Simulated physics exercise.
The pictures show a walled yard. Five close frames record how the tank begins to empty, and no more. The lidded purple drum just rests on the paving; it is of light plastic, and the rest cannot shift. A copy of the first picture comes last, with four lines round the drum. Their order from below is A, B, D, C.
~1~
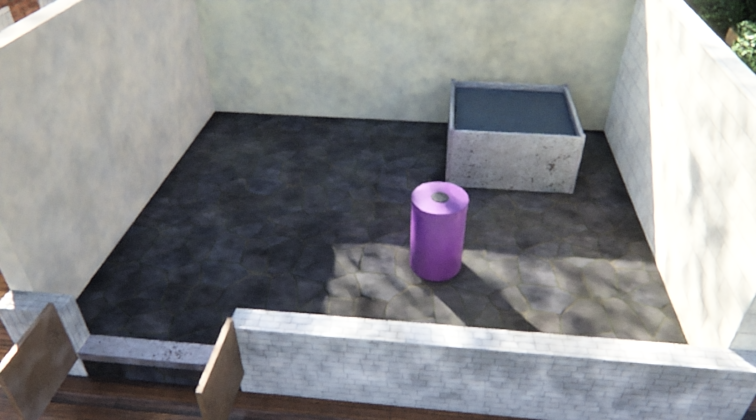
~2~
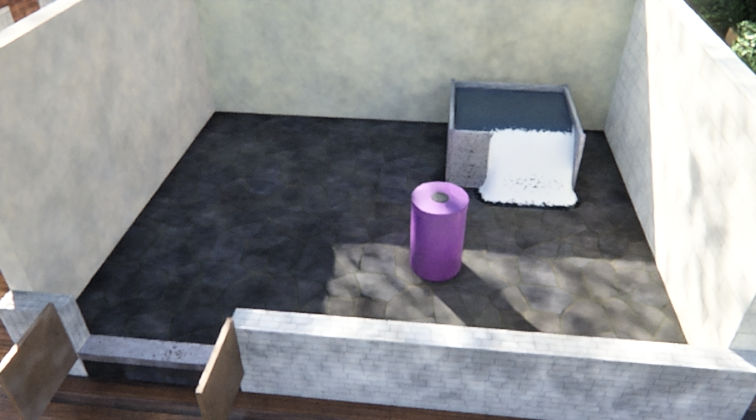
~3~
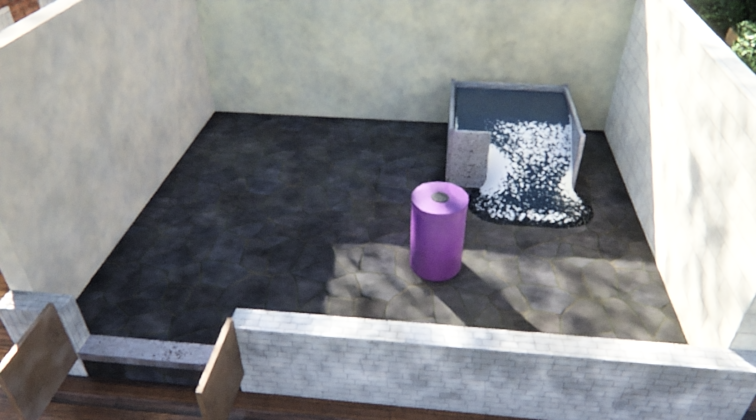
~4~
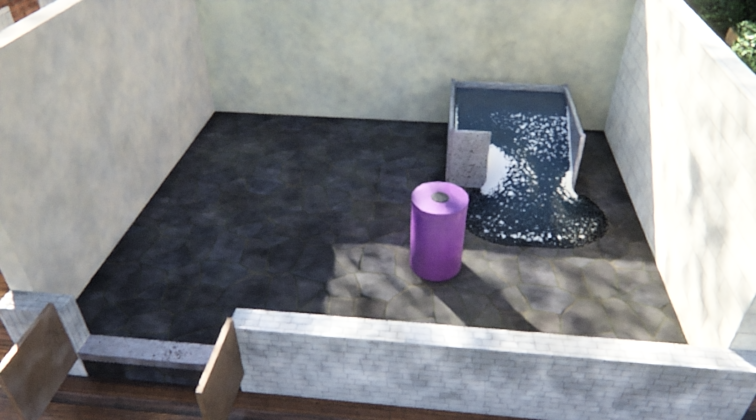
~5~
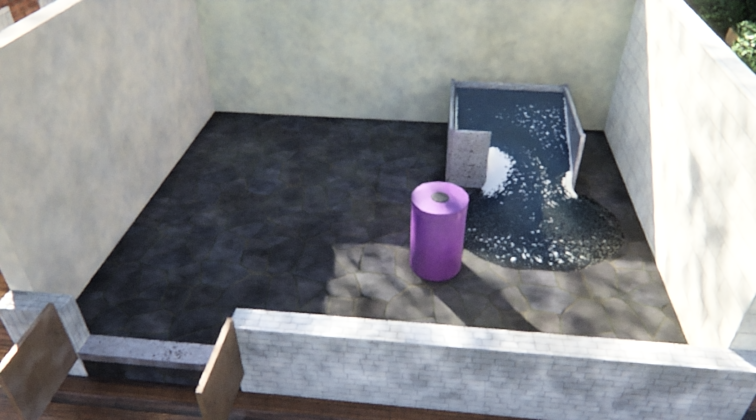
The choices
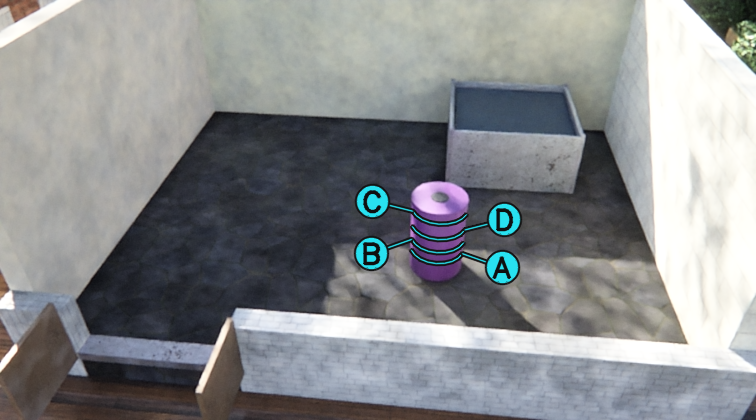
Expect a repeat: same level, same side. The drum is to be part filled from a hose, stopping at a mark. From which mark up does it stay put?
The limit is A.
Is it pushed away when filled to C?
No, not at all.
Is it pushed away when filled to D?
No, that is safe.
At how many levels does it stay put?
All of the four.
In cyan, A at (436, 263); B at (436, 252); C at (438, 224); D at (437, 239); from the bottom up A, B, D, C.
Choosing A, it does not move.
Choosing B, it does not move.
Choosing C, it does not move.
Choosing D, it does not move.
